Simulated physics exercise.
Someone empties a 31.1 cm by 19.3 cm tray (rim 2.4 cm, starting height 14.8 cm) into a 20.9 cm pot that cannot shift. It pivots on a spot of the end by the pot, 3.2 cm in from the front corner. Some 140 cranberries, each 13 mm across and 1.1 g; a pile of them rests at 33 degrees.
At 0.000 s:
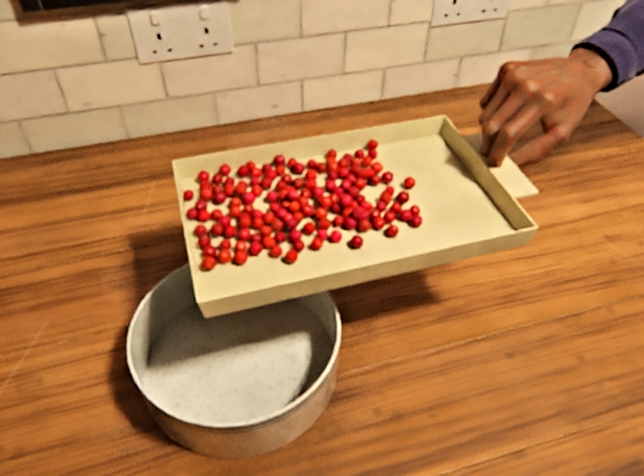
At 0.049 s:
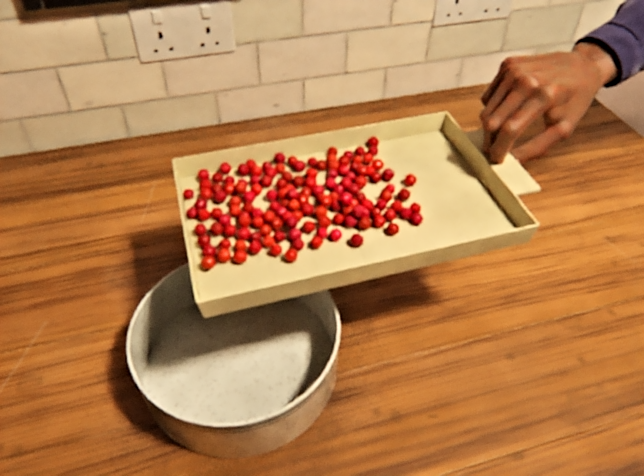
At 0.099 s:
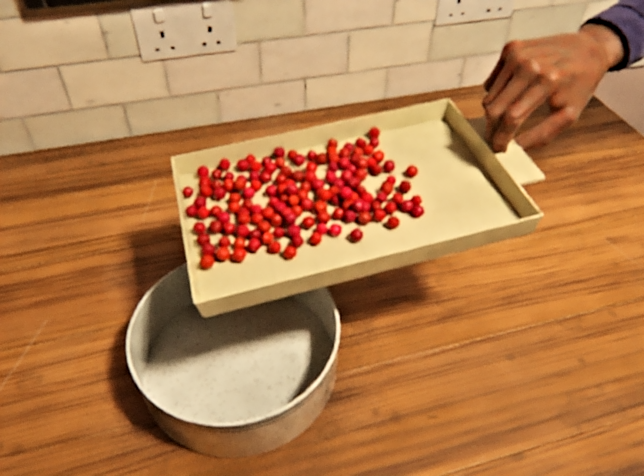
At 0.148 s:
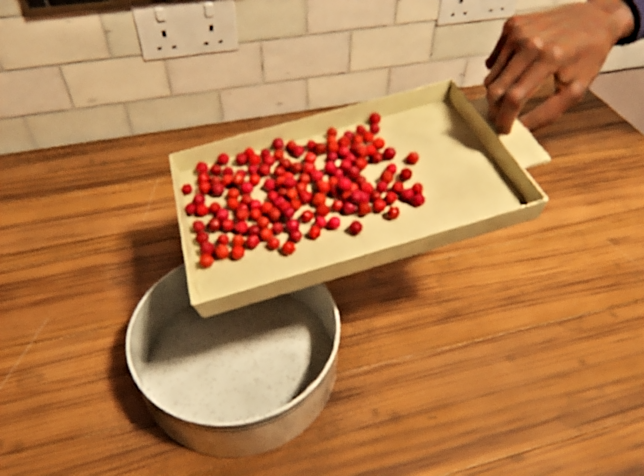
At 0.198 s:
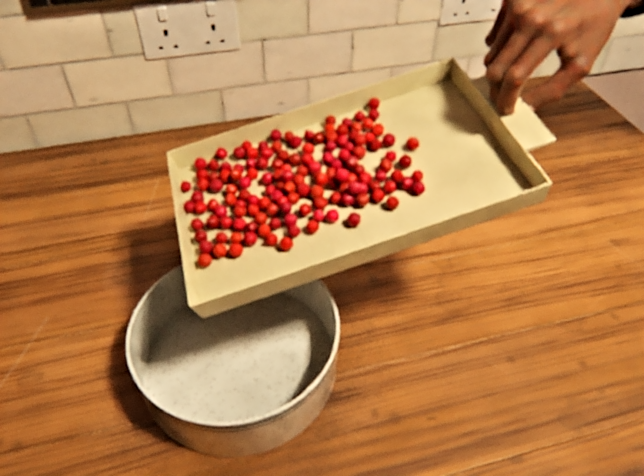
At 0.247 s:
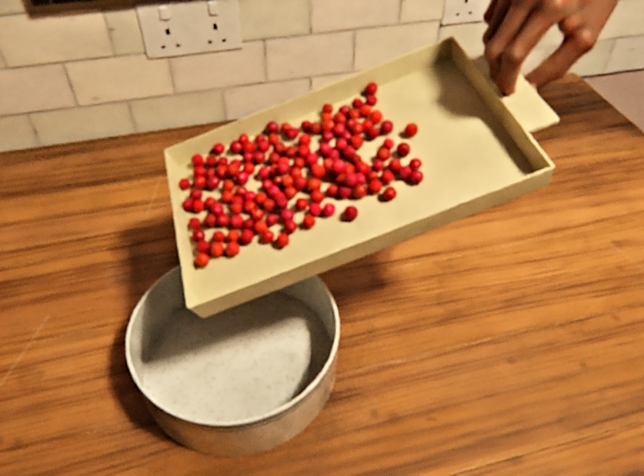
A tray of red berries tilts as a hand raises its right end.
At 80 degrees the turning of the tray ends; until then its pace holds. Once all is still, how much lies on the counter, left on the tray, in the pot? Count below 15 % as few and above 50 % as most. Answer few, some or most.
Counter few, tray most, pot few.
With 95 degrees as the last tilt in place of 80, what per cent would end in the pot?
Then about 30 per cent.
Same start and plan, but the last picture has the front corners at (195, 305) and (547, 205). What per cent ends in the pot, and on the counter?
Pot 0, counter 0.
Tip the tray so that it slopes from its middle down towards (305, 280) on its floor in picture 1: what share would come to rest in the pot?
Some 5 per cent.
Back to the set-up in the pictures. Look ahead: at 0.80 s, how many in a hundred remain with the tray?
Roughly 100 per cent.
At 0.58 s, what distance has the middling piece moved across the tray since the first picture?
Some 6 cm.
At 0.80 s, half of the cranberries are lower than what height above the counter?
Some 22 cm.
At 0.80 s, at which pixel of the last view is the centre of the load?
Near (188, 197).
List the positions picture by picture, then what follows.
Tray tilt 0 degrees, front corners at (201, 299) and (534, 226); middle of the pieces at (303, 203); pot at (235, 326), in the first frame.
Tray tilt 1 degrees, front corners at (199, 299) and (536, 223); middle of the pieces at (303, 201), in the second frame.
Tray tilt 4 degrees, front corners at (197, 300) and (539, 214), lowest corner left front; middle of the pieces at (302, 196), in the third frame.
Tray tilt 8 degrees, front corners at (195, 301) and (544, 198), lowest corner left front; middle of the pieces at (301, 189), in the fourth frame.
Tray tilt 13 degrees, front corners at (193, 303) and (547, 182), lowest corner left front; middle of the pieces at (299, 181), in the fifth frame.
Tray tilt 17 degrees, front corners at (190, 304) and (550, 166), lowest corner left front; middle of the pieces at (296, 174); pot at (234, 324). Its pace works out near 95 degrees a second, in the sixth frame.
Then, at 0.58 s, tilt 48 degrees; the tray holds 100 %, the pot 0 %.
After 0.80 s, tilt 69 degrees; the tray holds 100 %, the pot 0 %.
After 1.13 s, tilt 80 degrees; the tray holds 95 %, the pot 0 %.
At rest (1.5 s), counter 0 %, tray 95 %, pot 0 %.
